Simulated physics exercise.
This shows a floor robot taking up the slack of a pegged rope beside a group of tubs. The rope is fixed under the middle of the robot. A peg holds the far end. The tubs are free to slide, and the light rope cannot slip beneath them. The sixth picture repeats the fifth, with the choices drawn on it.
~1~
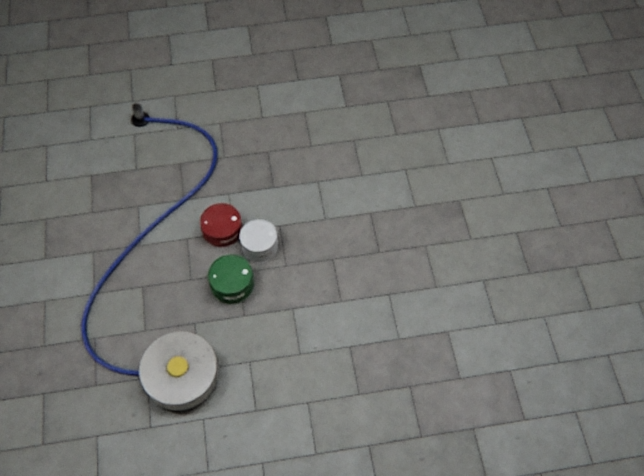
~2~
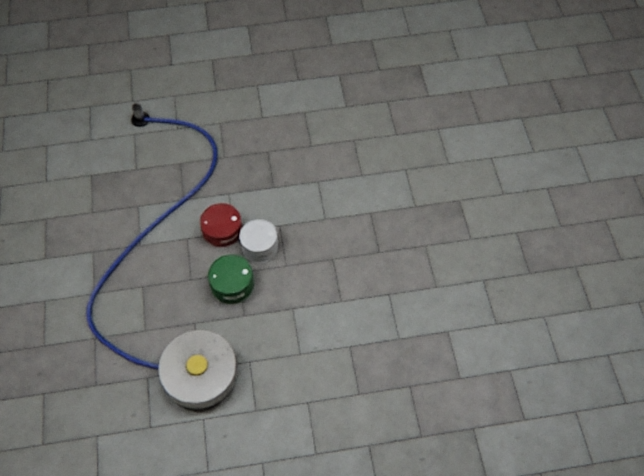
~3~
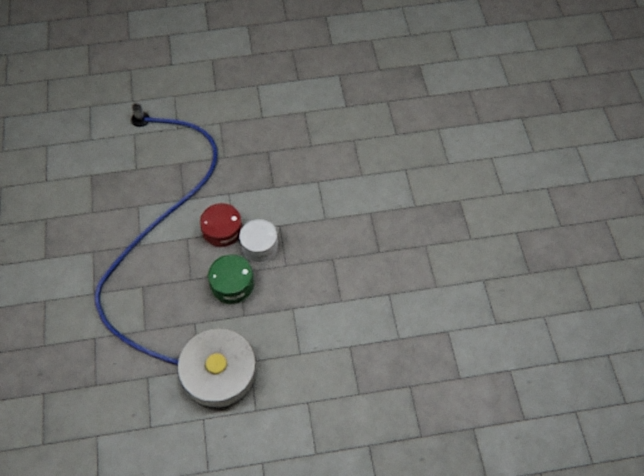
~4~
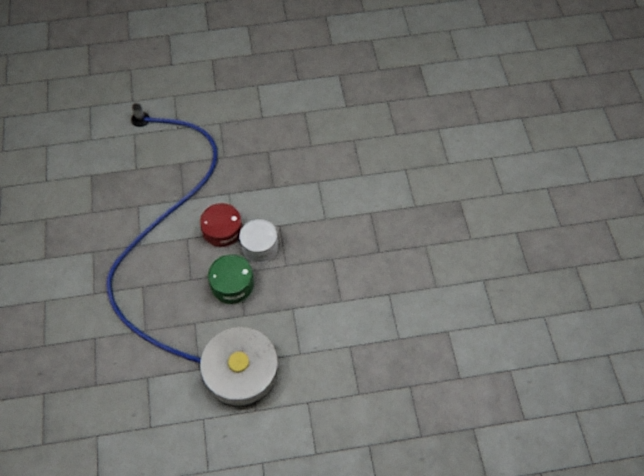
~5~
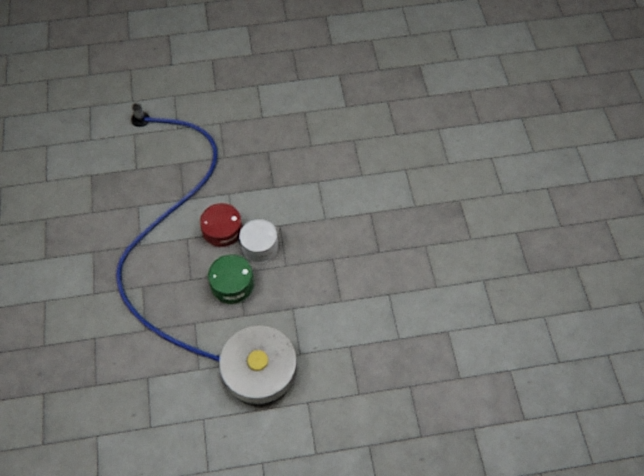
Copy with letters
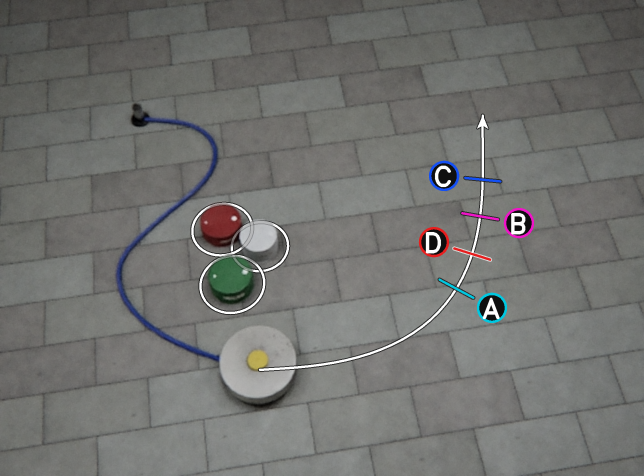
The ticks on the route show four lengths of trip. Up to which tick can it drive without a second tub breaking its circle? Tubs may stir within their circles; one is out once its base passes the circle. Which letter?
A.
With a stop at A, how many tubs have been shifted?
By then, one.
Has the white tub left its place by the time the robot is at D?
Yes.
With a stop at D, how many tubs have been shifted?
By then, two.
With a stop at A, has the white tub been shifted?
By then, no.
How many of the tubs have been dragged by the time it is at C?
Three.
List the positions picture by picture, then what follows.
In the first frame, white tub (259, 241); green tub (231, 279); red tub (221, 225).
In the second frame, robot (199, 370); white tub (259, 241).
In the third frame, robot (218, 368); red tub (221, 225).
In the fourth frame, robot (240, 367); white tub (259, 241).
In the fifth frame, robot (259, 365); red tub (221, 225); peg (139, 113); white tub (259, 241).
On the marked copy, A at (456, 289); B at (480, 216); C at (483, 180); D at (472, 254); the route from (260, 370) via (458, 286) to (483, 116).
Taking A. A third of the way, robot (340, 357).
Two thirds of the way, robot (414, 328).
When it is over, robot (458, 283); green tub (239, 271); one over the rings.
As for the rest, B has two over the rings; C has three over the rings; D has two over the rings.
